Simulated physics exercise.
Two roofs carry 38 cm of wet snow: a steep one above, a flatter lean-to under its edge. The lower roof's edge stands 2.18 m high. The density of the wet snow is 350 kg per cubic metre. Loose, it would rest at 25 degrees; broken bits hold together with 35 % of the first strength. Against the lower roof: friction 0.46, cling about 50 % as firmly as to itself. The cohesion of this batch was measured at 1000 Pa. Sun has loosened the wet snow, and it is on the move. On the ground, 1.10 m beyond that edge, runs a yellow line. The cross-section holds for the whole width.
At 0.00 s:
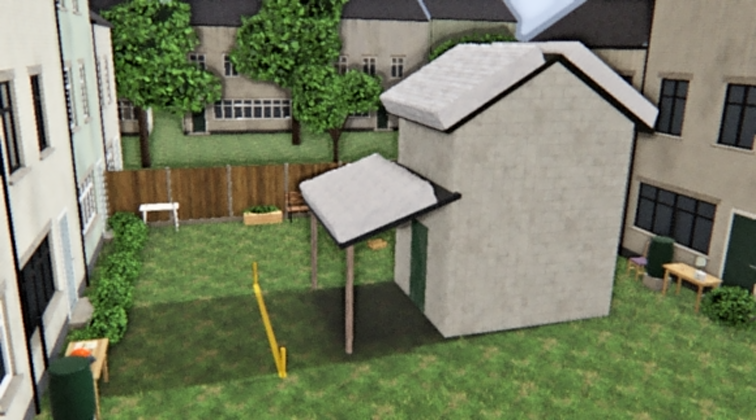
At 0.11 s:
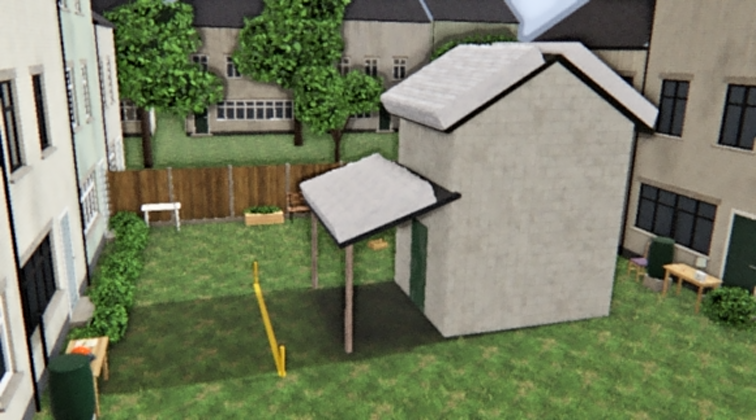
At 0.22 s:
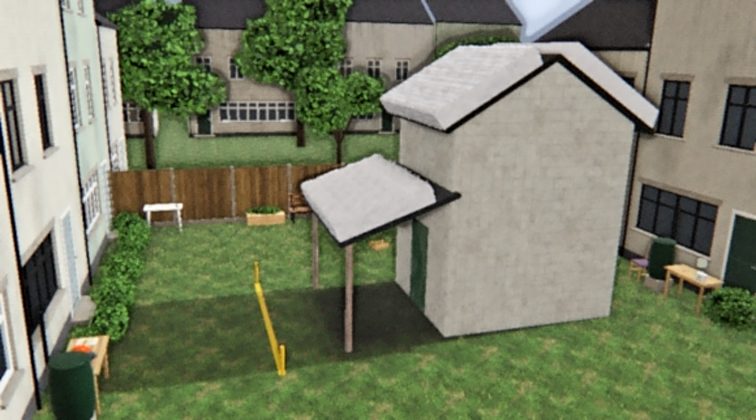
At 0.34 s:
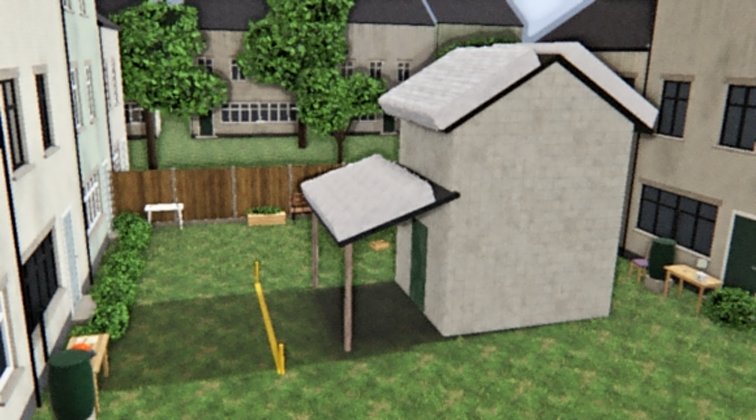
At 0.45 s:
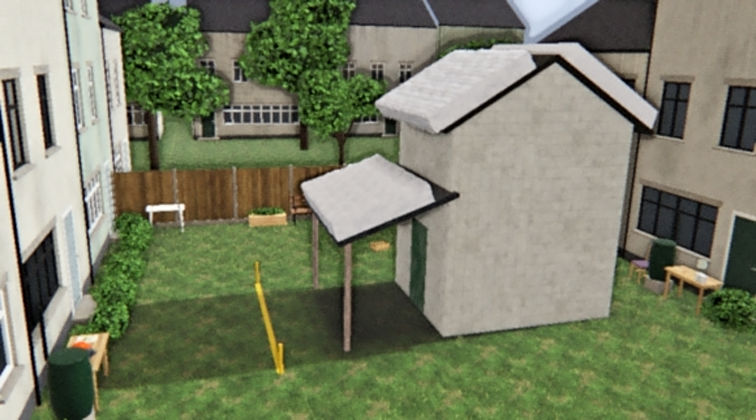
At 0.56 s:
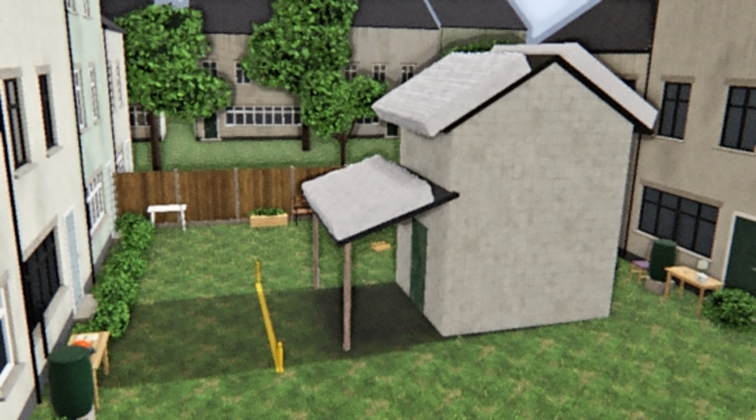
A tall pale-grey building with a steep snow-covered roof stands right of centre in a grassy yard between houses, seen from a raised, still viewpoint. A lower lean-to with a snowy roof on posts juts from its left side, near a yellow line on the shaded grass, with a brown fence and green trees behind. The upper roof's left snow slab slides slowly down the slope, slightly past the edge, in one piece.
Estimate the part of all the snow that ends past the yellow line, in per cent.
About 26 %.
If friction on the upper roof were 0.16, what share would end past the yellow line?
Then about 45 %.
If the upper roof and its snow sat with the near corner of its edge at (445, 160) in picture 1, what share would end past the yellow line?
In that case some 7 per cent.
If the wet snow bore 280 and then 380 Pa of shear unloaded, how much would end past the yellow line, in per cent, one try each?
In that order: 50 %, 45 %.
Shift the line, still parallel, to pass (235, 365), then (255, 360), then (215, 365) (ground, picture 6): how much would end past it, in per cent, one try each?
In turn about 8 %, 16 %, 3 %.
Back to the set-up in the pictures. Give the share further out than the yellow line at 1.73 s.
Some 0 per cent.
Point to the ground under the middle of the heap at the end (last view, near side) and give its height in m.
Near (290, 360), some 0.6 m high.
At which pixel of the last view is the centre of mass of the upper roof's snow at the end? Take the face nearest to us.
Near (290, 323).
After 1.10 s, none is below the lower edge and 0 % is past the line.
After 1.73 s, none is below the lower edge and 0 % is past the line.
After 2.37 s, 19 % is below the lower edge and 0 % is past the line.
After 3.00 s, 48 % is below the lower edge and 22 % is past the line.
After 4.70 s, at the end, 64 % is below the lower edge and 26 % is past the line.
